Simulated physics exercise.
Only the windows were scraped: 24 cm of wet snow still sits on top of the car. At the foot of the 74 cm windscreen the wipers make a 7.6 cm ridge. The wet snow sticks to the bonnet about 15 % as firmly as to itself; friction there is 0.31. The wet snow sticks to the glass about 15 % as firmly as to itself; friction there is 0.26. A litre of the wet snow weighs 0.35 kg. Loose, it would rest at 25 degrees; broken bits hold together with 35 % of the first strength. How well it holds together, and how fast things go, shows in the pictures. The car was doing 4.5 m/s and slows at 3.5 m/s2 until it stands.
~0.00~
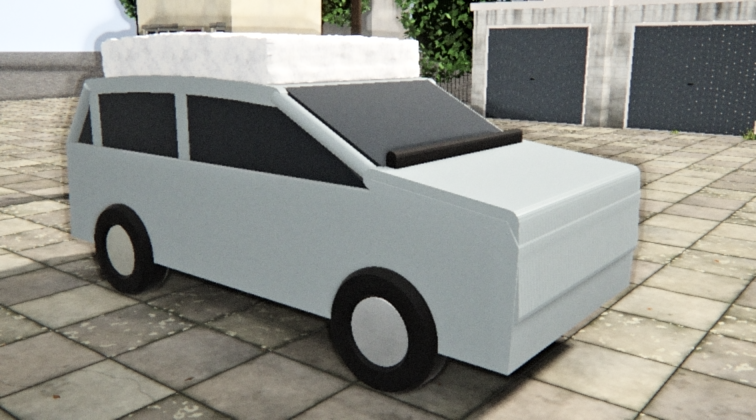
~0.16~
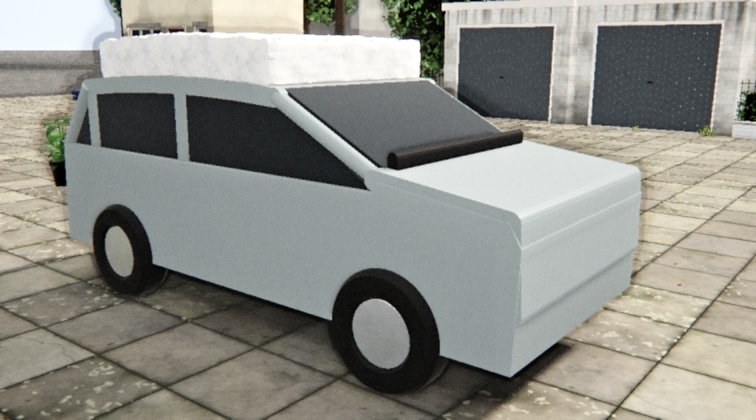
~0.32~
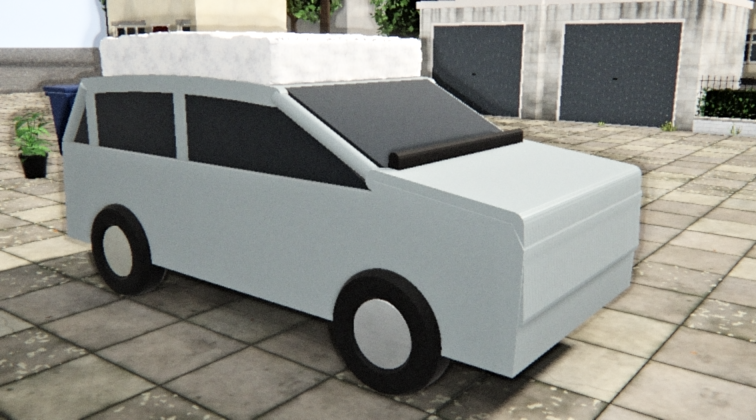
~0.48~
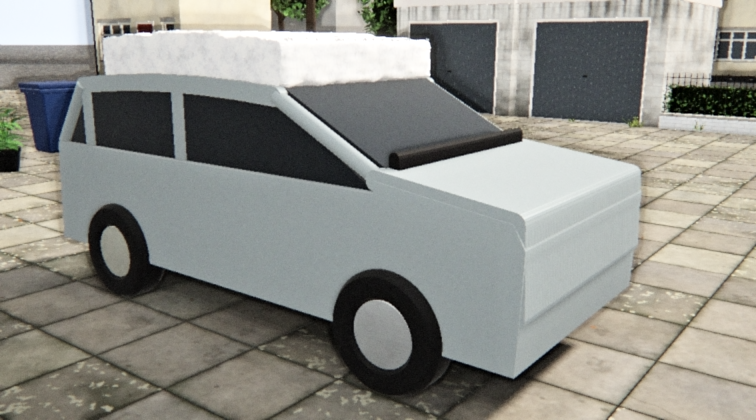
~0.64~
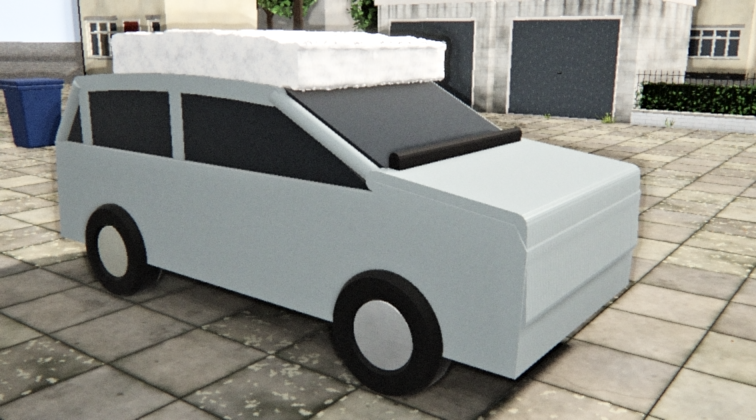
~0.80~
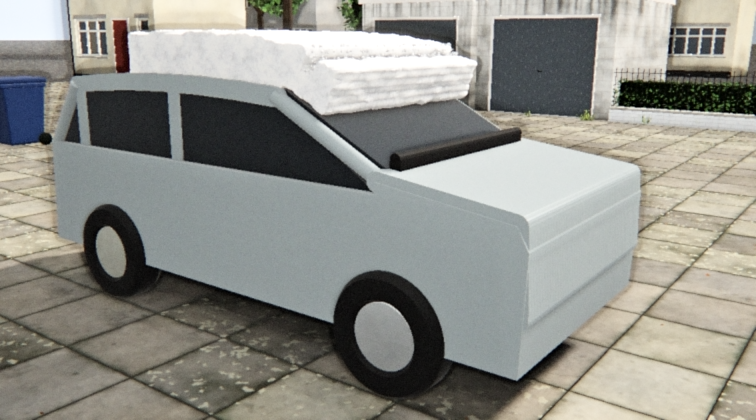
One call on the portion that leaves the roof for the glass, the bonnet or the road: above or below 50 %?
Expect above 50 %.
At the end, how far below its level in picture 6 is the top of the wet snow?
Some 50 cm.
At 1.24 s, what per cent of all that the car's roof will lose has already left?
About 80 %.
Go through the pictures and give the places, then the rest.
In the first frame, front end of the wet snow at (268, 73).
In the second frame, front end of the wet snow at (269, 74).
In the third frame, front end of the wet snow at (272, 74), its middle shifted 2.2 cm.
In the fourth frame, front end of the wet snow at (281, 75), its middle shifted 9.2 cm.
In the fifth frame, front end of the wet snow at (299, 52), its middle shifted 22 cm, 9 % of it past the top of the windscreen, in one piece.
In the sixth frame, front end of the wet snow at (335, 69), its middle shifted 41 cm, 21 % of it past the top of the windscreen, cracking.
By 1.24 s, 24 % of the snow is on the roof, 49 % on the glass, 27 % on the bonnet and none has gone off the nose.
By 1.75 s, none of the snow is on the roof, 7 % on the glass, 63 % on the bonnet and 30 % has gone off the nose.
By 2.27 s, none of the snow is on the roof, 4 % on the glass, 19 % on the bonnet and 77 % has gone off the nose.
By 2.79 s, none of the snow is on the roof, 4 % on the glass, 17 % on the bonnet and 79 % has gone off the nose.
By 2.89 s, at the end, none of the snow is on the roof, 4 % on the glass, 17 % on the bonnet and 79 % has gone off the nose.
